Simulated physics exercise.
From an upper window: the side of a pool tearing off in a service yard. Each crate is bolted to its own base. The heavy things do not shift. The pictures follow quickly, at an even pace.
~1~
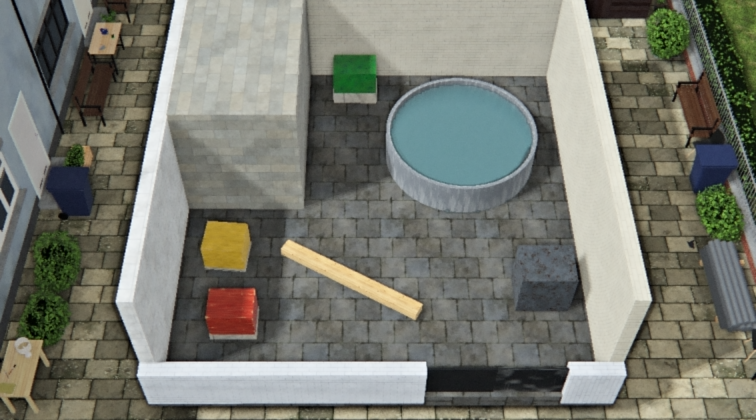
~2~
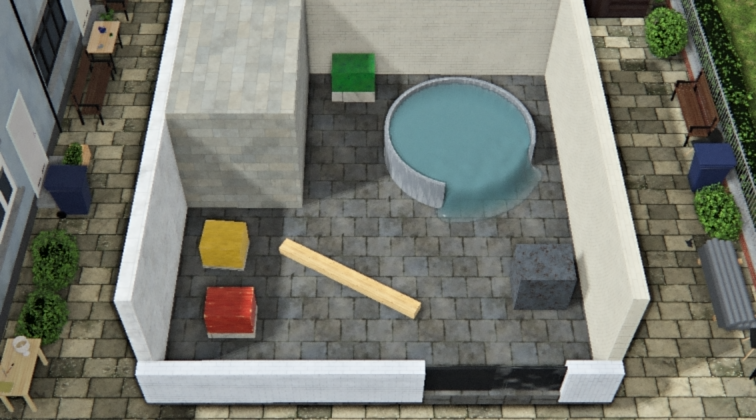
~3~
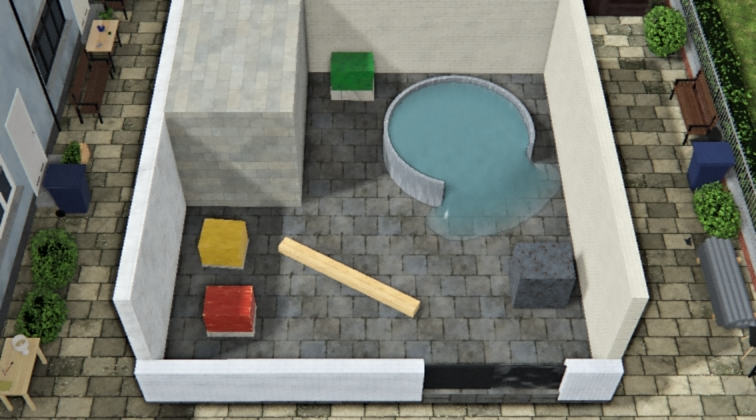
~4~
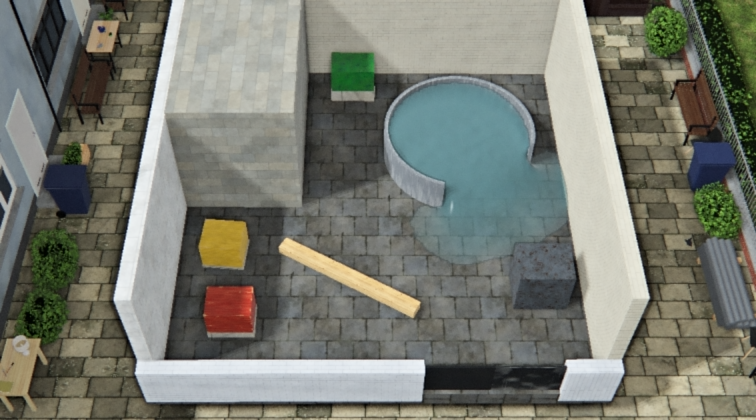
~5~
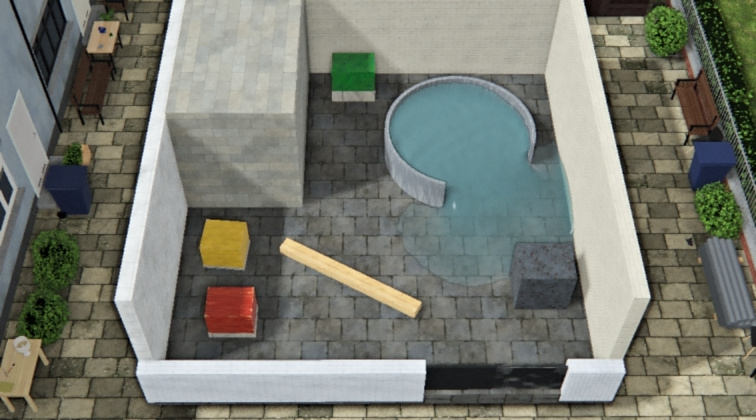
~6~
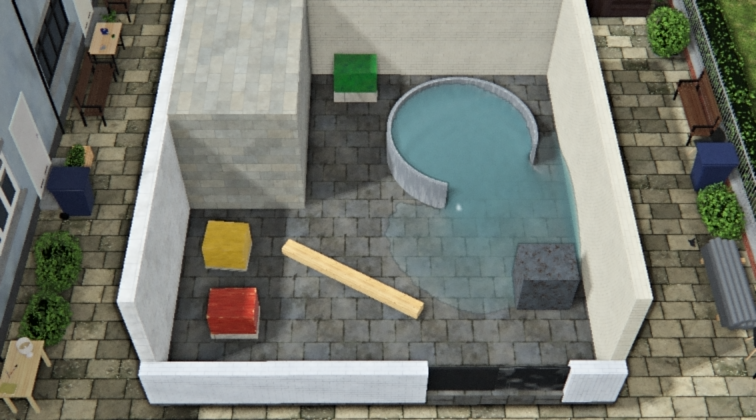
To begin with, a round pool of still water stands in a walled, paved yard with coloured blocks and a wooden beam. Then the front right part of its side opens, and water pours out, spreading across the paving to the right wall and around the dark grey block.
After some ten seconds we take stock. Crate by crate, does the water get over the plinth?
In the end: The red crate gets wet; the yellow crate gets wet; the green crate stays dry.
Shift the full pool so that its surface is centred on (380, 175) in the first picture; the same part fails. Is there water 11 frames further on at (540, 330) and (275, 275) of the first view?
One after the other: Under water, not flooded.
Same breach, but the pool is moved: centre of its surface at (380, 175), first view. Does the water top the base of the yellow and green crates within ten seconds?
In short: Yellow gets wet, green is spared.
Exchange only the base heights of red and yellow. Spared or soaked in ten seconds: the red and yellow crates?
Then: Red crate takes water, yellow crate is topped.
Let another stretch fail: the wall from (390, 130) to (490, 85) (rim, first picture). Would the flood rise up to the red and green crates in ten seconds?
One by one: The red crate stays dry; the green crate gets wet.
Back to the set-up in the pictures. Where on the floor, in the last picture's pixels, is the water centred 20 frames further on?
At about (480, 235).
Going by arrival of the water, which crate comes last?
It is the green crate.
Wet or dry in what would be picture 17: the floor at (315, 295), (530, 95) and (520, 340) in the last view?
As listed: No water, covered, awash.
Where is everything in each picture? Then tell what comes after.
The first picture shows still water in the pool at (461, 134).
In the second picture, water pours out at (498, 194) and has run to (536, 170).
In the third picture, the front is at (433, 226), out from the gap at (497, 194).
In the fourth picture, water pours out at (498, 196) and has run to (418, 234).
In the fifth picture, water pours out at (498, 196) and has run to (437, 271).
In the sixth picture, the front is at (461, 306), out from the gap at (500, 197).
A moment on, water covers 30 % of the floor; the red crate not reached, the yellow crate not reached, the green crate not reached.
Next, water covers 35 % of the floor; the red crate not reached, the yellow crate not reached, the green crate not reached.
Then, water covers 55 % of the floor; the red crate not reached, the yellow crate not reached, the green crate not reached.
Later, water covers 95 % of the floor; the red crate water round its plinth, the yellow crate water round its plinth, the green crate water round its plinth.
In the end, water covers 100 % of the floor; the red crate was topped, the yellow crate was topped, the green crate stayed above the water.
